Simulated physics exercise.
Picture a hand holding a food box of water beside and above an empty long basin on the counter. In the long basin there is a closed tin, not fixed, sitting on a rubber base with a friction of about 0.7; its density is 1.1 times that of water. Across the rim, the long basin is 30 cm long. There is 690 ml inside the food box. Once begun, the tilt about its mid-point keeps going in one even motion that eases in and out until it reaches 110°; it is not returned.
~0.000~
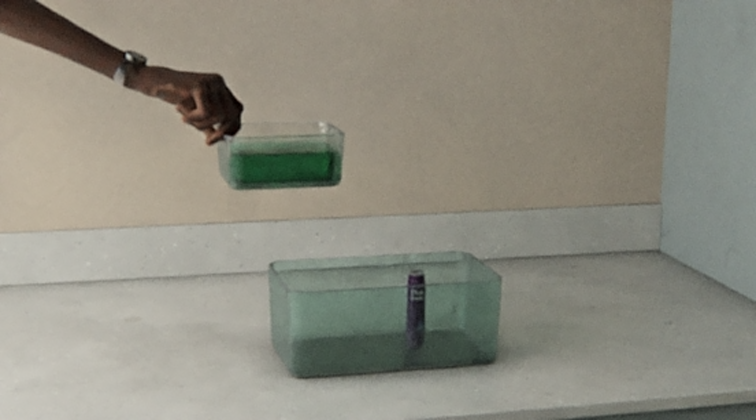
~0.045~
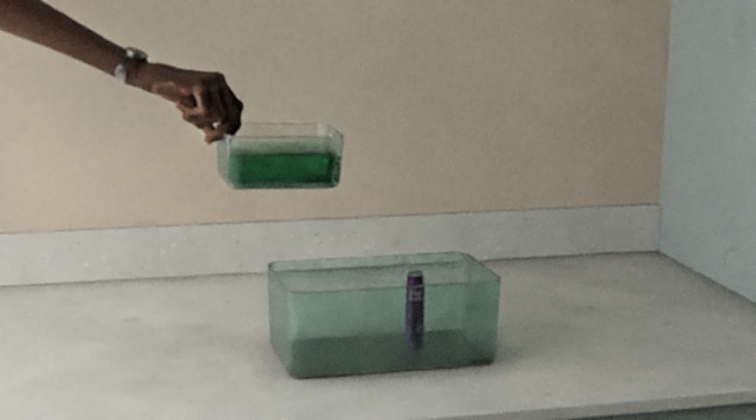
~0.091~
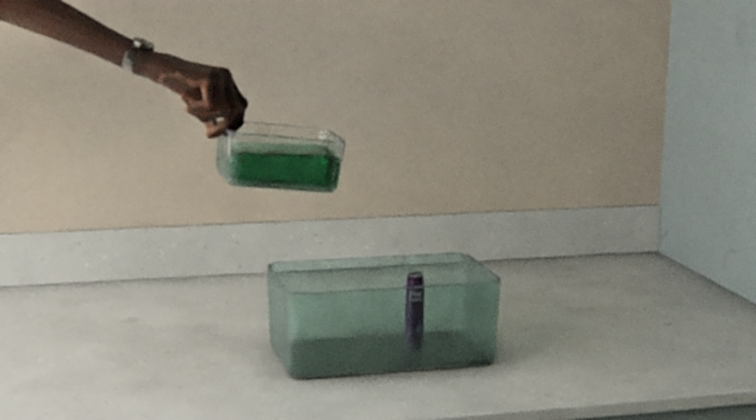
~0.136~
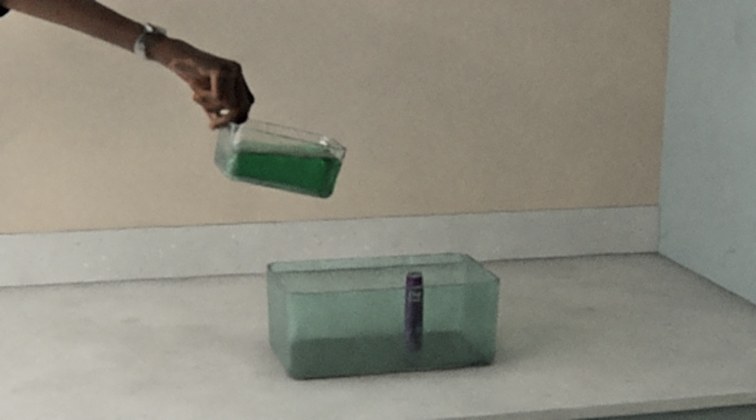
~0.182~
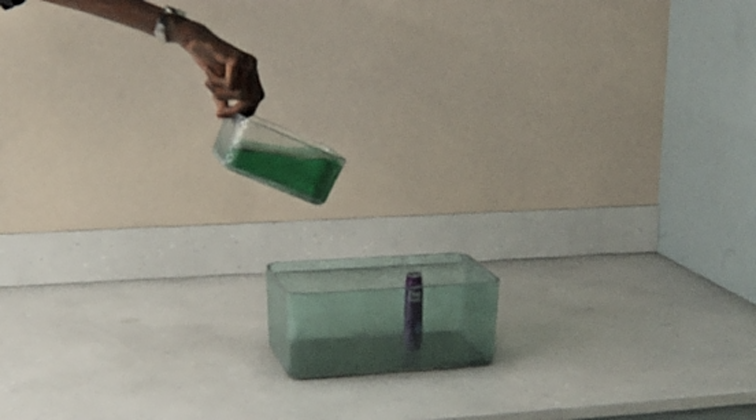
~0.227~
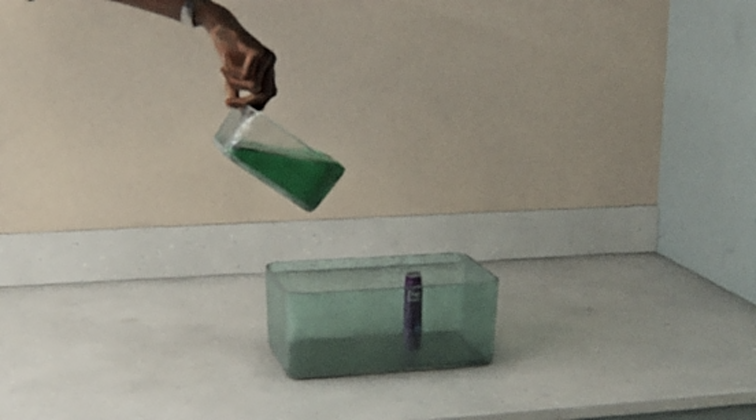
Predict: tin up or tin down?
Watch, it's going to keep its feet.
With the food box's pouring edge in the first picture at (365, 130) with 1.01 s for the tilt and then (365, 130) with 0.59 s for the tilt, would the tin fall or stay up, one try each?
In the first try it remains standing; in the second it comes down.
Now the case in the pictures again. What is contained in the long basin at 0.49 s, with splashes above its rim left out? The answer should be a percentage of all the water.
About 34 per cent.
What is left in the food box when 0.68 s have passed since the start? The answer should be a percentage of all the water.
Around 1 in a hundred.
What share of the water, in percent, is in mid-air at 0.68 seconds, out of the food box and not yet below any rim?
About 6 % of the total.
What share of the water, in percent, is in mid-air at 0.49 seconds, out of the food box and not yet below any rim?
About 56 per cent.
By 0.49 s the tilt is 102° and 11 per cent is still to pour; the tin stands where it began.
By 0.68 s the tilt is 110° and 1 per cent is still to pour; the tin stands where it began.
By 0.87 s the tilt is 110° and 0 per cent is still to pour; the tin stands where it began.
By 1.09 s the tilt is 110° and 0 per cent is still to pour; the tin stands where it began.
At rest the tin stands where it began.
